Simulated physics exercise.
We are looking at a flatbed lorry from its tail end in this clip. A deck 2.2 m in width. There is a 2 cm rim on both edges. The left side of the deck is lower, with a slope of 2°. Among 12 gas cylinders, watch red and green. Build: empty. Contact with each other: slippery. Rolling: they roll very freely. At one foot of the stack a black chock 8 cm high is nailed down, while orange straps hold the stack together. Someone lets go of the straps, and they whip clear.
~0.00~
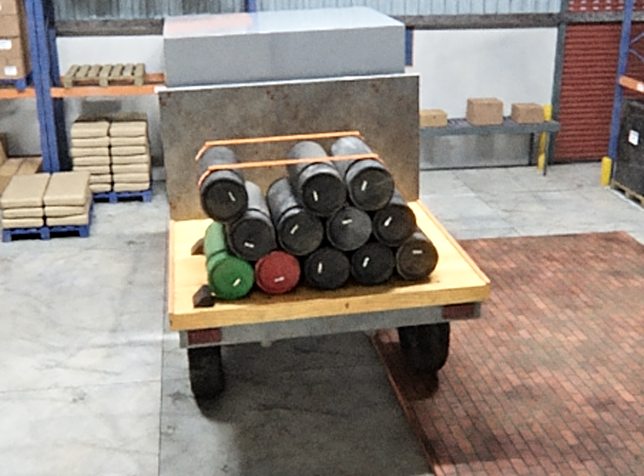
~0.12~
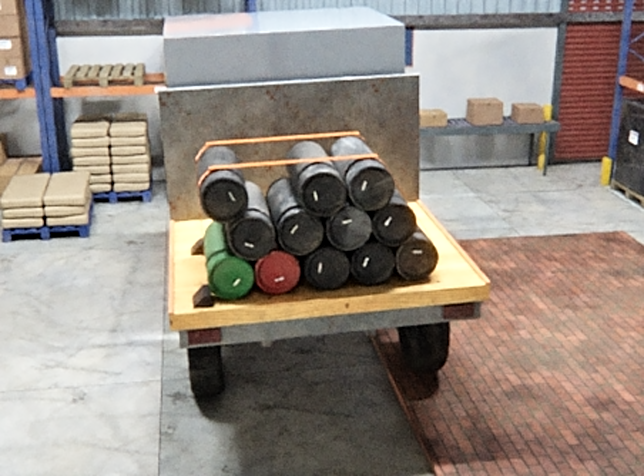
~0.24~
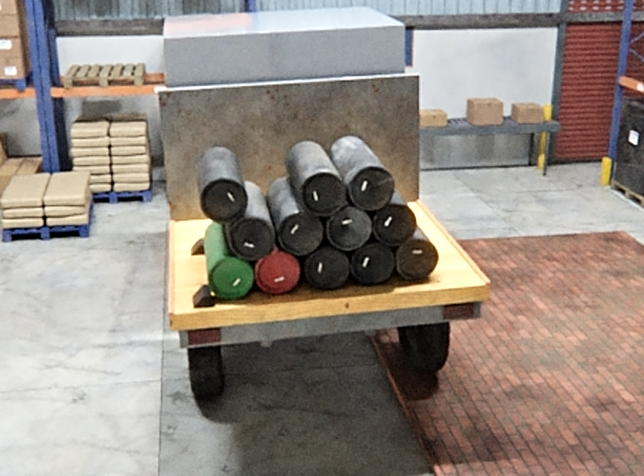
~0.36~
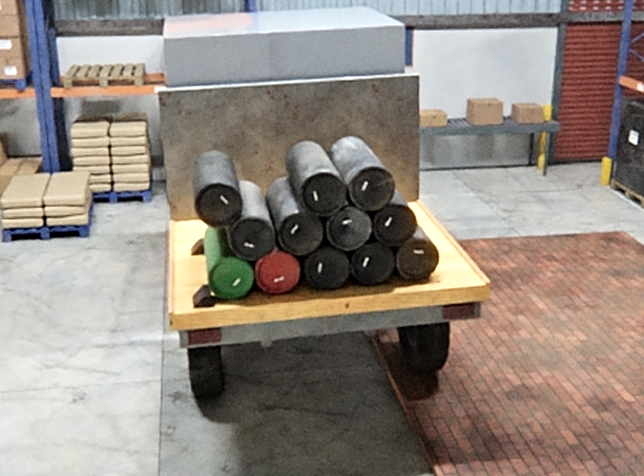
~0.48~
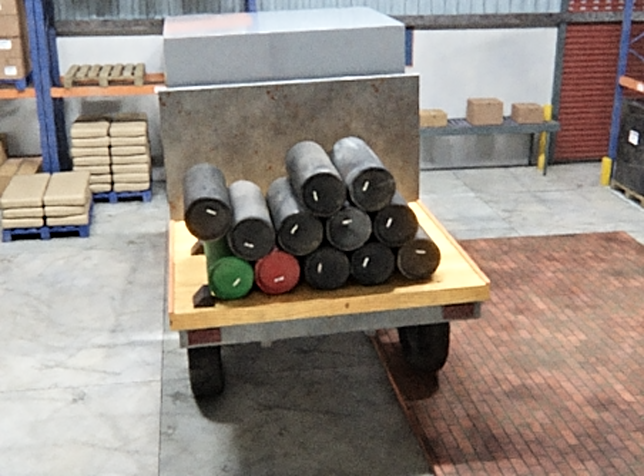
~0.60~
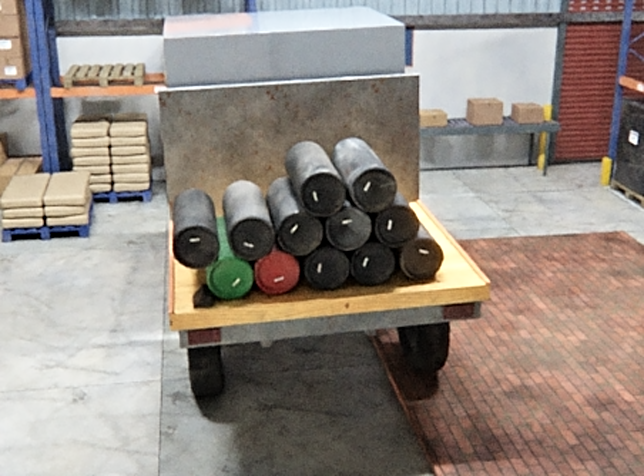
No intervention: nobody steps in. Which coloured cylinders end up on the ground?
Look at red: It keeps its spot. Green keeps its spot.
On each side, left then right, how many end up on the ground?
Tally: Left 1 / right 1.
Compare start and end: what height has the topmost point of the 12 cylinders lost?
Roughly 25 cm.
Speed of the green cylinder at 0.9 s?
0.0 m/s or so.
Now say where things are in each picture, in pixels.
Red (278, 274), green (231, 278); straps on; chock at (207, 300); the deck slopes 2° down to the left; 5 of the 12 lie on the deck itself, in the first picture.
Red (278, 274), green (231, 278); straps tight, in the second picture.
Red (278, 274), green (231, 278); straps gone, in the third picture.
Red (278, 274), green (231, 278); no straps, in the fourth picture.
Red (278, 274), green (231, 278); no straps, in the fifth picture.
Red (277, 274), green (231, 278); no straps; chock at (207, 300), in the sixth picture.
Then, 0.9 s in, red is on the deck, 75 cm from the left edge; green is on the deck, 45 cm from the left edge; 1 gone from the deck.
In the end (4.2 s), red is on the deck, 75 cm from the left edge; green is on the deck, 45 cm from the left edge; 2 gone from the deck.
